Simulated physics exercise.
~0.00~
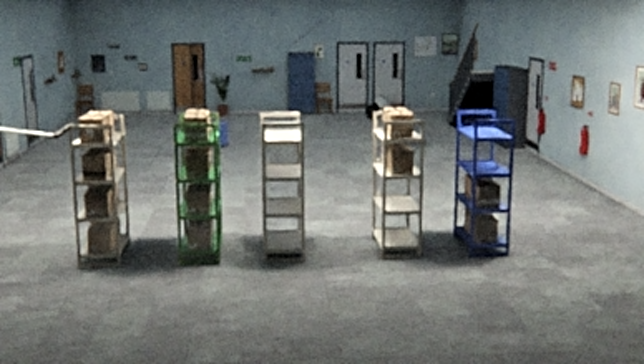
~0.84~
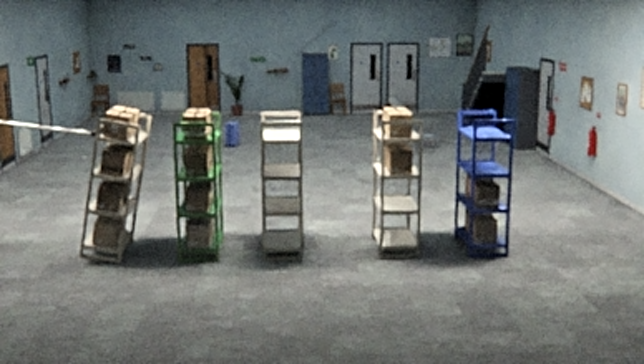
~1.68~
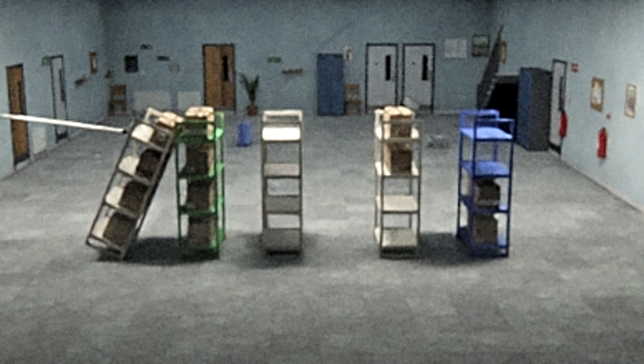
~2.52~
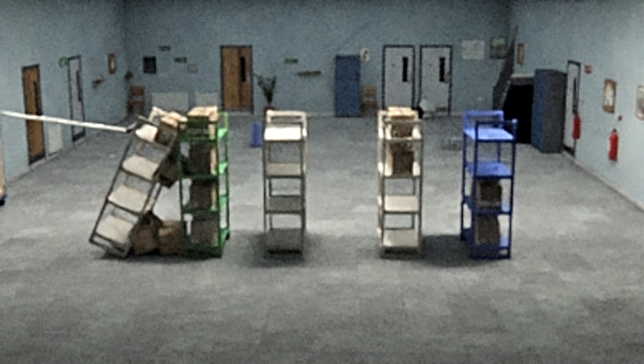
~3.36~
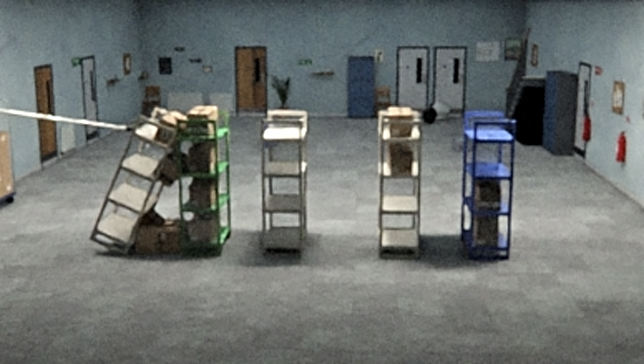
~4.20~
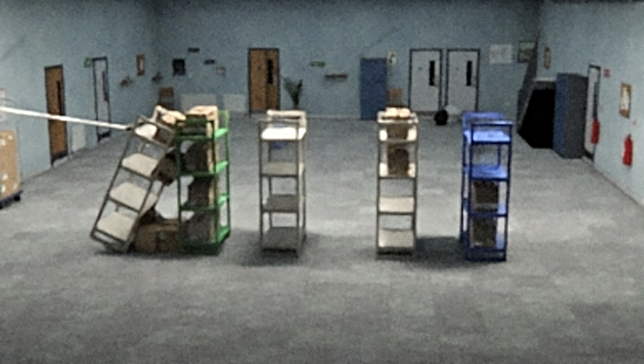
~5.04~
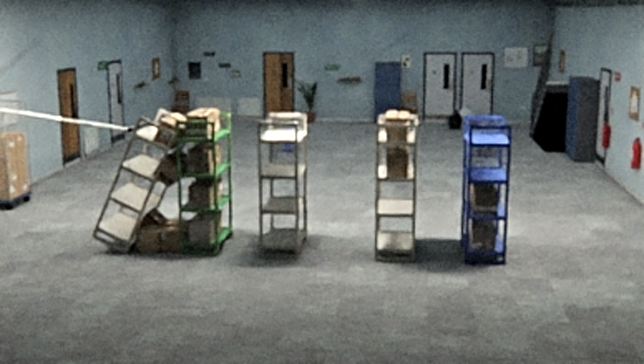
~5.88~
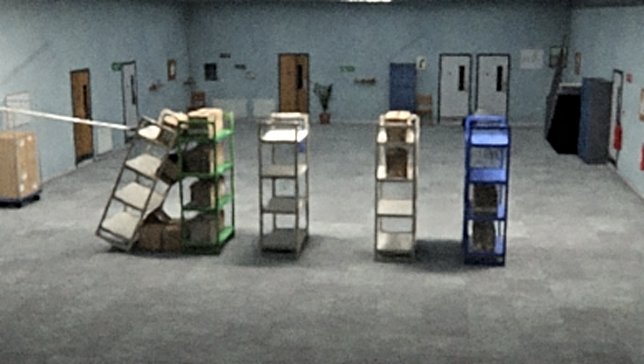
Five tall shelving racks stand in a row across the grey floor of a large pale-blue hall, seen from the front and slightly above as the view drifts gently sideways. The second from the left is green, the far right one blue, the others greyish, and most hold brown cartons. A pale pole reaches in from the left and pushes the top of the first rack, tipping it rightward until it leans against the green one. Cartons slide off its shelves into the gap between them. The pole stops, the first rack stays propped, and the other four remain upright.
